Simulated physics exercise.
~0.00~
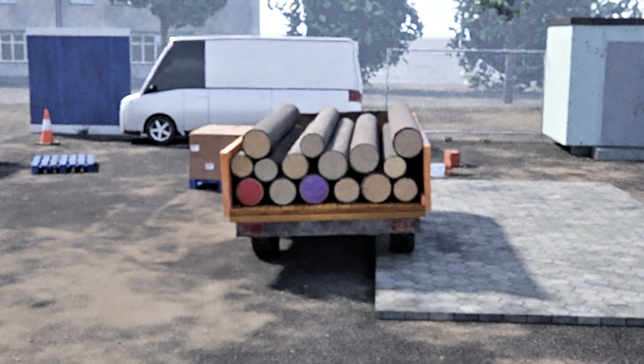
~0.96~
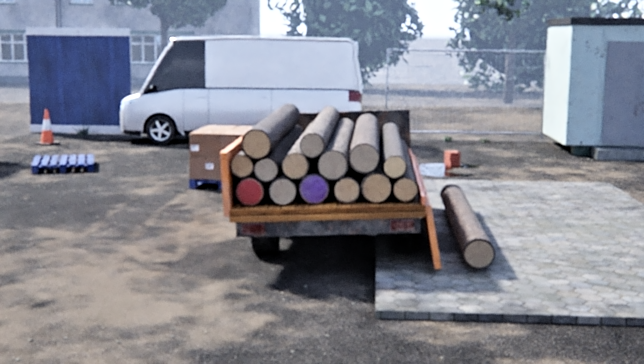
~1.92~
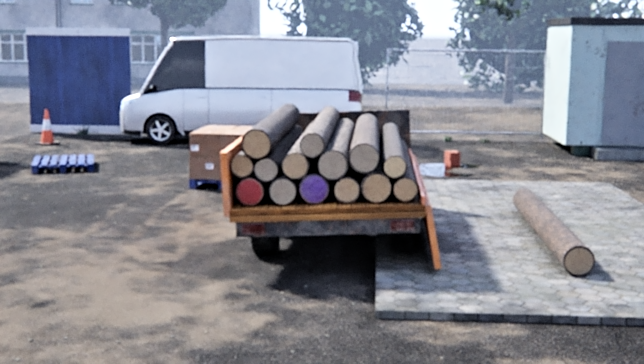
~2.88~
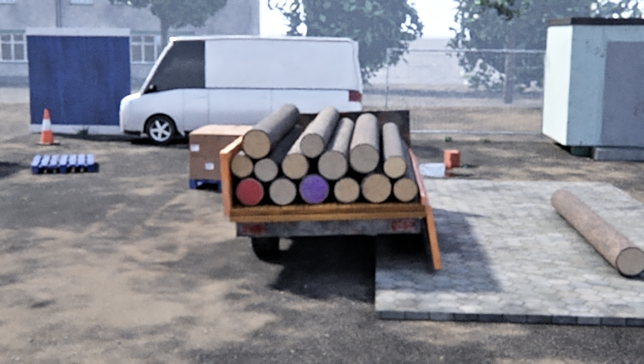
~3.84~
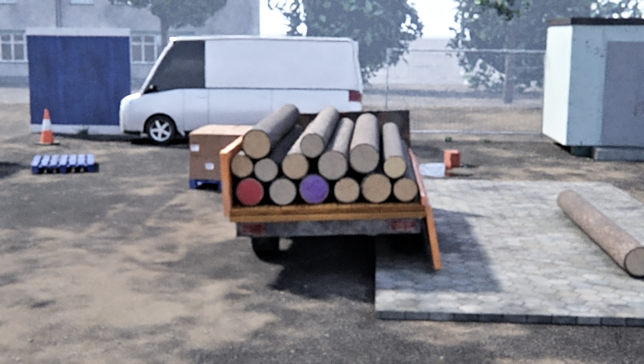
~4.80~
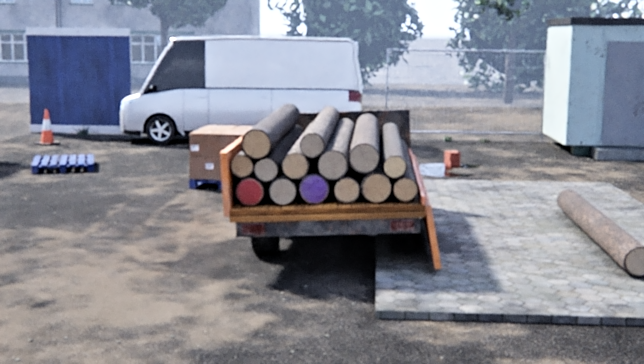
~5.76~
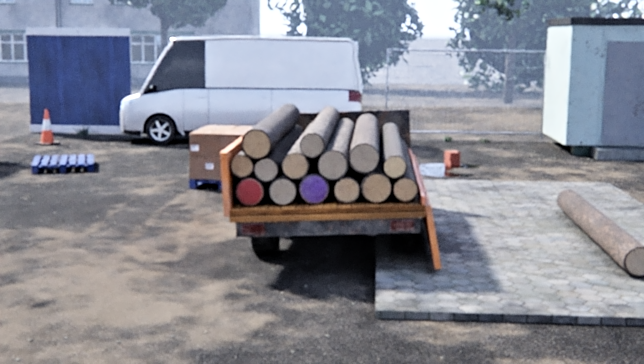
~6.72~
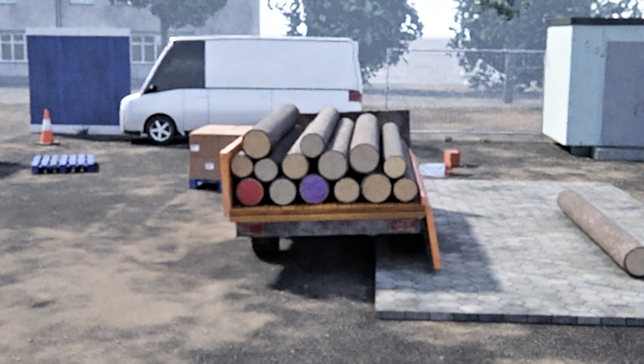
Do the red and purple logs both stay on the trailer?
Yes, the red and purple logs are both still on the trailer at the end.
